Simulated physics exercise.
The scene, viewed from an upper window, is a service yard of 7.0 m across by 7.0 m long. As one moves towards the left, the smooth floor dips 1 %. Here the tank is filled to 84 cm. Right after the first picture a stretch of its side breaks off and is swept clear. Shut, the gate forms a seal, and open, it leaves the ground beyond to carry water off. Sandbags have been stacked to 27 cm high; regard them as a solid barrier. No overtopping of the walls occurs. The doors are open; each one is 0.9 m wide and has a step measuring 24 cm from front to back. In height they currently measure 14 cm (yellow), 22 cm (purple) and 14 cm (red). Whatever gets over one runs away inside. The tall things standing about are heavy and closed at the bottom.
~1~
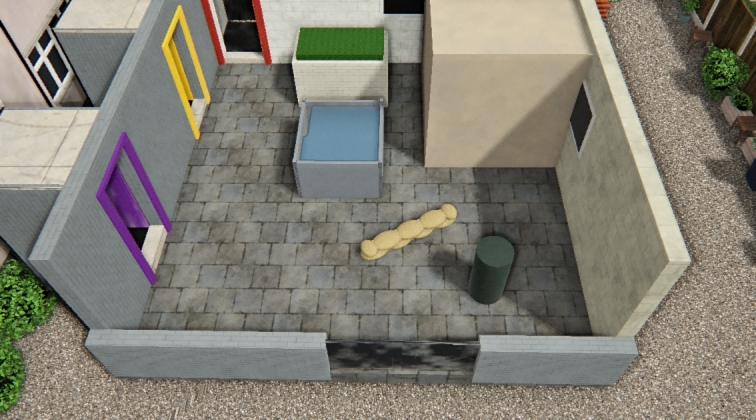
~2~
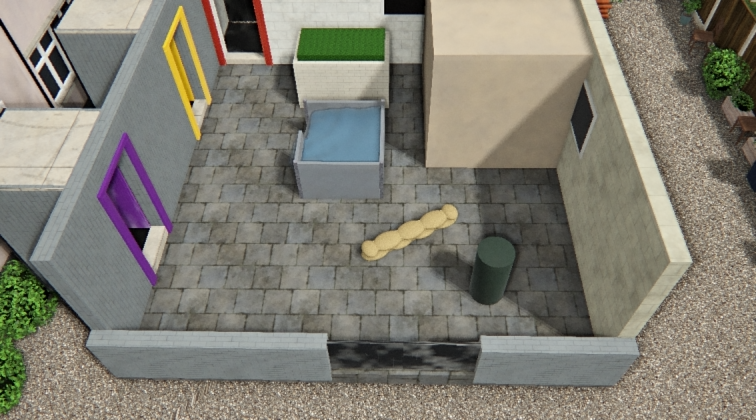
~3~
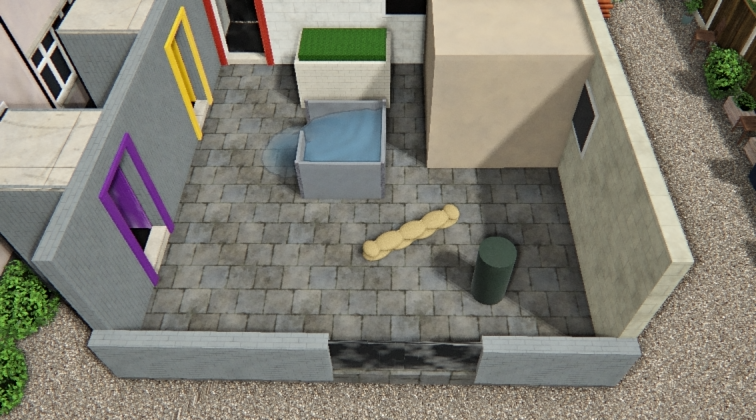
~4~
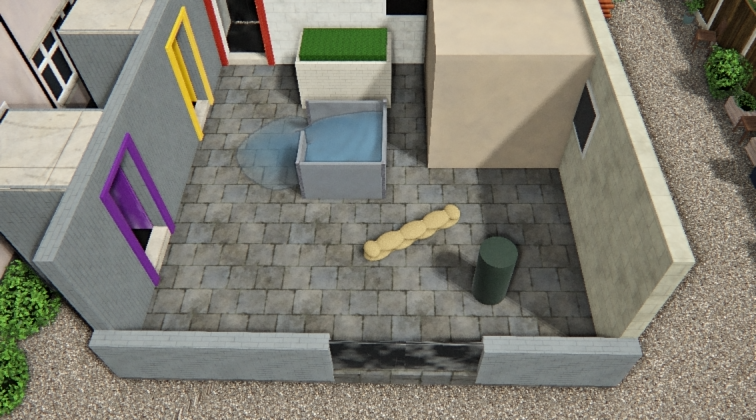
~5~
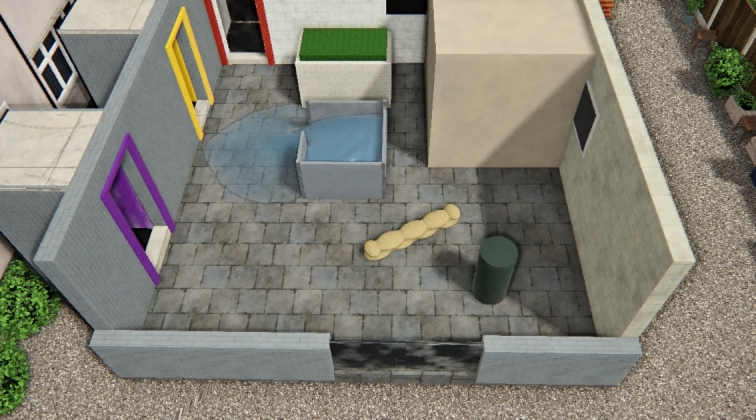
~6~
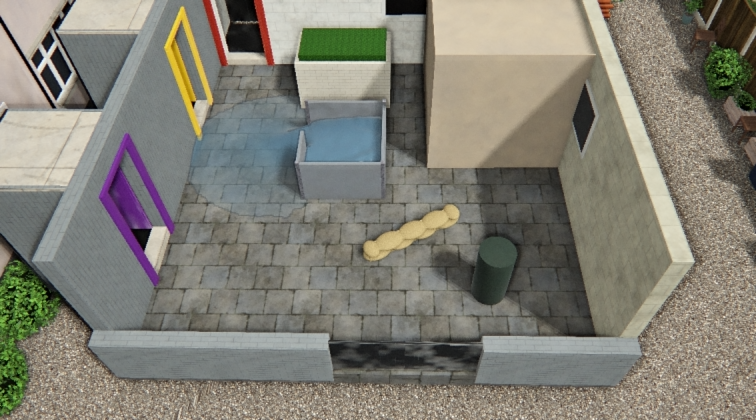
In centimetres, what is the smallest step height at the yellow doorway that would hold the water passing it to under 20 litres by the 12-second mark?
Close to 26 cm is just enough.
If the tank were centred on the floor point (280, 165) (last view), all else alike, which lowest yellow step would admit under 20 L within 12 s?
I'd put it at close to 30 cm.
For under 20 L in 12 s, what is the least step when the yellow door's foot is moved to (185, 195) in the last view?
Roughly 17 cm.
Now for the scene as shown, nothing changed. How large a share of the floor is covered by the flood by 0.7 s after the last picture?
About 25 per cent.
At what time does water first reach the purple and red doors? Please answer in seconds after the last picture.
Front arrival - purple: 0.6 s; red: 0.7 s.
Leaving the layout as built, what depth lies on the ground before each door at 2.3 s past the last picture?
Depth at yellow 19 cm, at purple 7 cm, at red 21 cm.
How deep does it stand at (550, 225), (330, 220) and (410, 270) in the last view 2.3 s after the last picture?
Depths in order: 0 / 0 / 0 cm.
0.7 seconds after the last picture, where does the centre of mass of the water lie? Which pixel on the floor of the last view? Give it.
(293, 157) or so.
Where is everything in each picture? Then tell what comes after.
Still water, 84 cm deep, in the tank at (341, 133); the yellow door at (189, 80) is dry, in the first frame.
Water pours out at (308, 141) and has run 0.3 m, to (293, 163); about 7 cm deep outside, 84 cm at the back, in the second frame.
The gap is at (310, 142), the front 0.8 m out at (267, 161); the back of the tank holds 78 cm, in the third frame.
Water pours out at (311, 143) and has run 1.4 m, to (240, 159); about 8 cm deep outside, 72 cm at the back, in the fourth frame.
The gap is at (311, 142), the front 2.0 m out at (208, 154); the back of the tank holds 71 cm, in the fifth frame.
The gap is at (310, 142), the front 2.3 m out at (204, 124); the back of the tank holds 66 cm; the yellow door at (192, 81), 2.5 m from the gap, is still 0.1 m from the nearest water, in the sixth frame.
Then, 0.7 s after the last picture water covers 25 % of the floor, deepest (37 cm) near (195, 156); 30 cm at the yellow door, 43 litres in over its 14 cm step.
Then, 2.3 s after the last picture water covers 35 % of the floor, deepest (26 cm) near (221, 69); 19 cm at the yellow door, 123 litres in over its 14 cm step.
Then, 11.3 s after the last picture water covers 95 % of the floor, deepest (8 cm) near (141, 334); 5 cm at the yellow door, 136 litres in over its 14 cm step.
At the yellow door as built, the water peaked near 30 cm, 0.9 s after the last picture.
With a step of 23 cm, 36 litres would have come in within the 12 s; with 31 cm, 4 litres. So under 20 litres takes about 26 cm.
